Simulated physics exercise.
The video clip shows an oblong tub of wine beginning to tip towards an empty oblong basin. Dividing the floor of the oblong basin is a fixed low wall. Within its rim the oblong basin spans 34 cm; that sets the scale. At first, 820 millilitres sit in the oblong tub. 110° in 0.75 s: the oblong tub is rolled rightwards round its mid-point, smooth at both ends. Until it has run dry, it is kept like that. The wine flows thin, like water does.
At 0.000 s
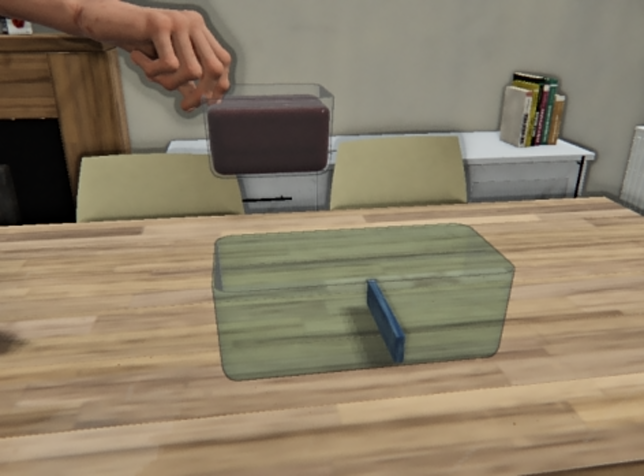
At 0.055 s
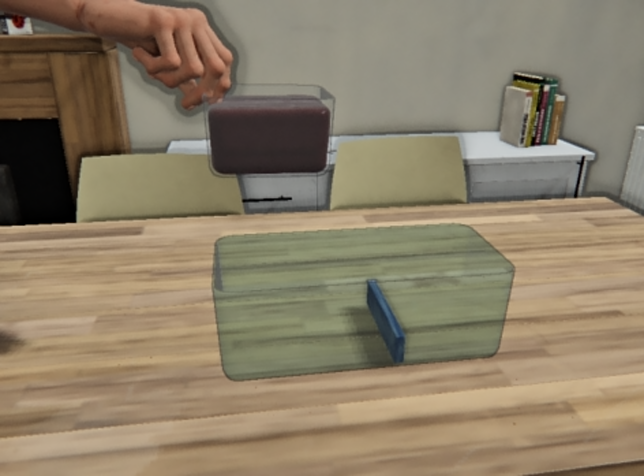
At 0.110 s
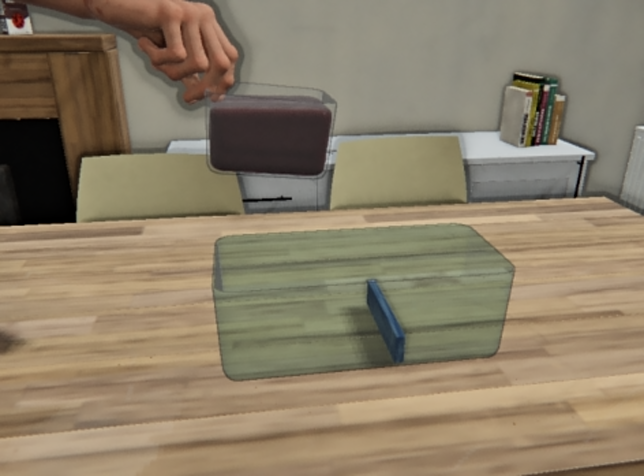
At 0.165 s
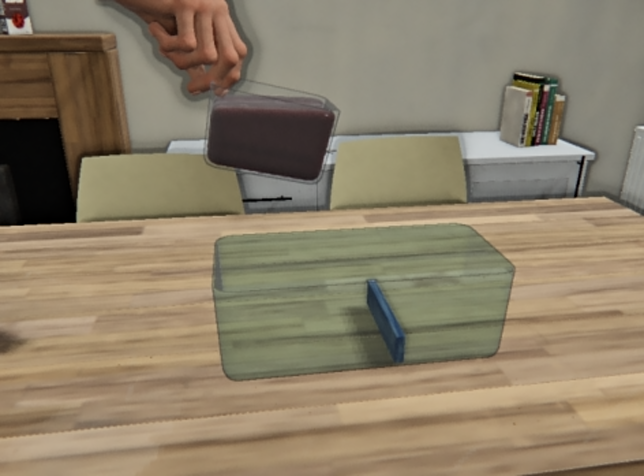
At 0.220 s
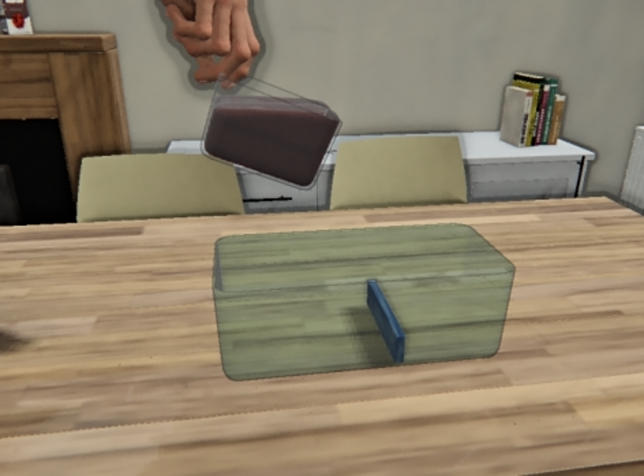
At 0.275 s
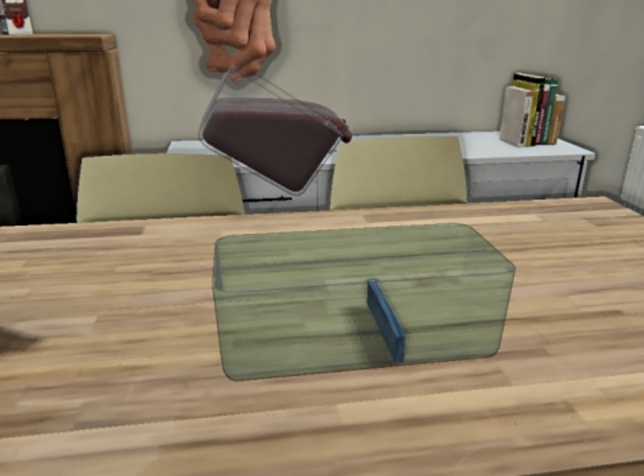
On a wooden table in a room with chairs and a shelf of books, a clear oblong basin stands empty around a blue upright divider, while a hand hovers by a tub of dark wine above it. The tub tilts steadily rightwards as the hand shifts right, and wine reaches over its lower edge.
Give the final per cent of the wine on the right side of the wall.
The right side ends with about 44 per cent.
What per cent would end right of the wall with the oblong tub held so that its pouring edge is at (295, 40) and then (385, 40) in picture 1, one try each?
20 and 75 %.
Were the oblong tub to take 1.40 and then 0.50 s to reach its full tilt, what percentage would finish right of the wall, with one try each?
Some 60 and 30 per cent, in that order.
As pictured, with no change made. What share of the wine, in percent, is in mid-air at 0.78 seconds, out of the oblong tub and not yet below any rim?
Close to 8 %.
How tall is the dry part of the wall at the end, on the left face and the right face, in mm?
Left about 22 mm, while the right is about 18 mm.
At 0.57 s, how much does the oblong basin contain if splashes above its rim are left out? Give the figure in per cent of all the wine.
Some 32 per cent.
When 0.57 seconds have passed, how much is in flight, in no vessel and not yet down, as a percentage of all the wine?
It comes to about 42 percent.
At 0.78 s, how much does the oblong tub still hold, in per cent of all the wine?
Roughly 4 per cent.
Then, 0.57 s in, the tilt is 95° and 26 per cent is still to pour, 8 is left of the wall and 25 right of it.
Then, 0.78 s in, the tilt is 110° and 4 per cent is still to pour, 42 is left of the wall and 46 right of it.
Then, 1.01 s in, the tilt is 110° and 0 per cent is still to pour, 51 is left of the wall and 44 right of it.
Then, 1.25 s in, the tilt is 110° and 0 per cent is still to pour, 53 is left of the wall and 44 right of it.
Finally, 53 per cent lies left of the wall, 44 right of it and 3 outside.
